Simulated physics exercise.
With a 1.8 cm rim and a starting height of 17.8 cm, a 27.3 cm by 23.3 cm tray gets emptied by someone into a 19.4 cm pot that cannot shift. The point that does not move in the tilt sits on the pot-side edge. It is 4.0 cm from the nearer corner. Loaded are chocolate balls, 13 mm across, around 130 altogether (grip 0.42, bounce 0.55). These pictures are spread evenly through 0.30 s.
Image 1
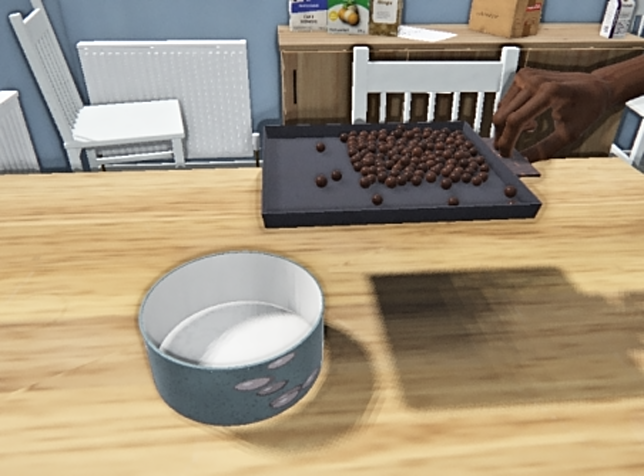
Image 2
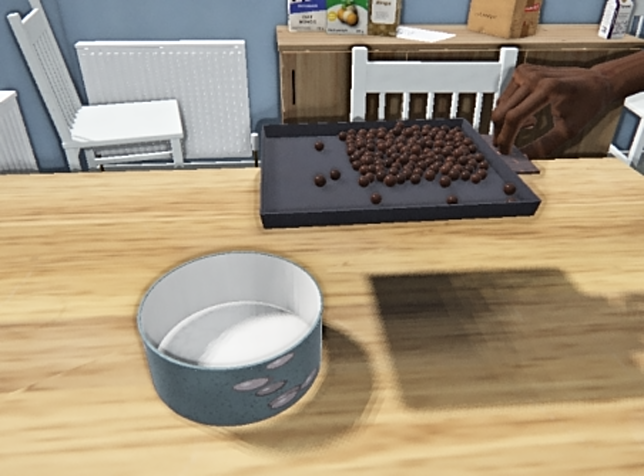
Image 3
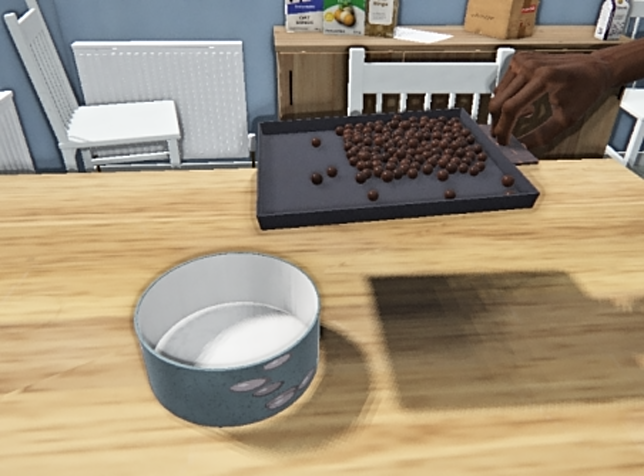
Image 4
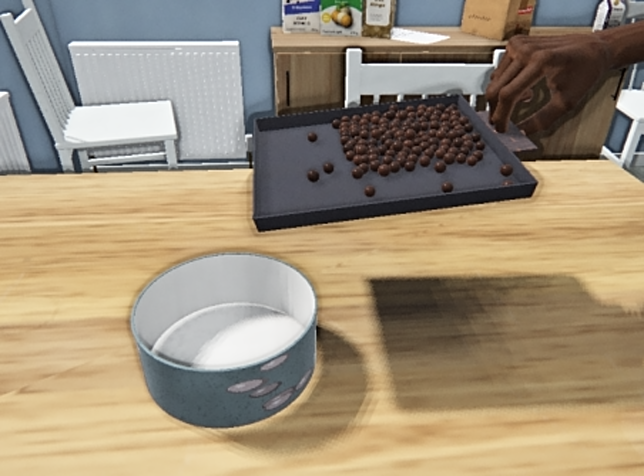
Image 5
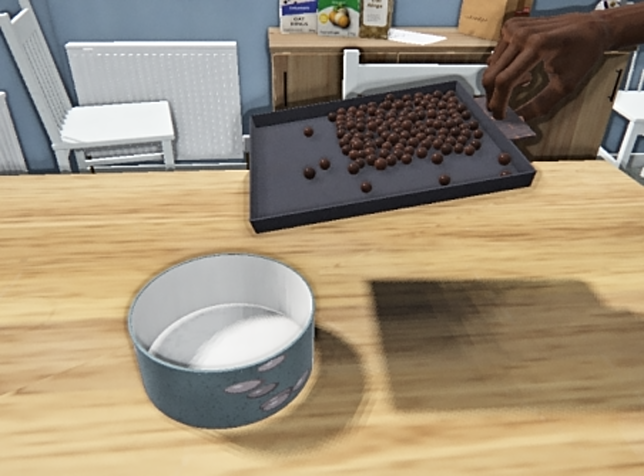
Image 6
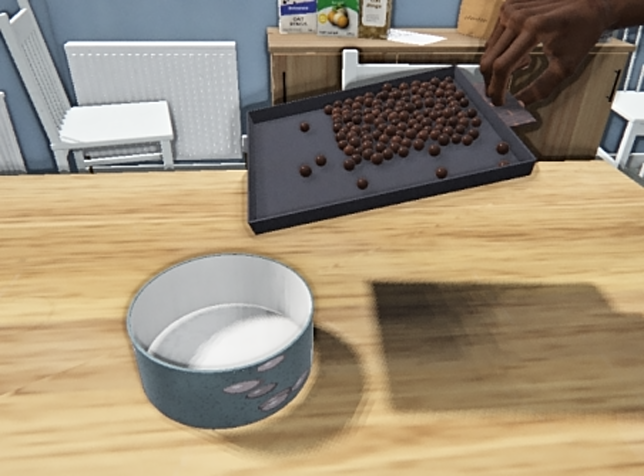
Dark tray of chocolate balls tilting gradually toward its front left corner as a hand raises its right side above a table.
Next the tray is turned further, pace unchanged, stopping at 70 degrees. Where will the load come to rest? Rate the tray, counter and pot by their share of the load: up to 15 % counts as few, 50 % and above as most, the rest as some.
Left on the tray: Most; counter: Few; pot: Some.
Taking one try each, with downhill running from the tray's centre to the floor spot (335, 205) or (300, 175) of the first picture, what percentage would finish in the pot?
That would be close to 20 per cent and then close to 5 per cent.
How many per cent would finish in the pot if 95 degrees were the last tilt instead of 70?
Around 95 per cent, then.
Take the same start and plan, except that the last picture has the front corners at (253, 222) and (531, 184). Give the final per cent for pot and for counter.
That works out as pot 5 and counter 0.
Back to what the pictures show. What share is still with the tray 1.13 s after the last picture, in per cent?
Around 75 percent.
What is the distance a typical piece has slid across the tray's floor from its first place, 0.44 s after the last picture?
Displacement on the tray: About 14 cm.
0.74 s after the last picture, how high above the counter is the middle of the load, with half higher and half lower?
Roughly 22 cm.
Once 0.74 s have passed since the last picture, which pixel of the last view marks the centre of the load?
Approximately (259, 171) in the last view.
Then, 0.44 s after the last picture, tilt 41 degrees; the tray holds 100 %, the pot 0 %.
Then, 0.74 s after the last picture, tilt 59 degrees; the tray holds 85 %, the pot 10 %.
Then, 1.13 s after the last picture, tilt 70 degrees; the tray holds 75 %, the pot 25 %.
In the end, tray 75 %, counter 0 %, pot 25 %.
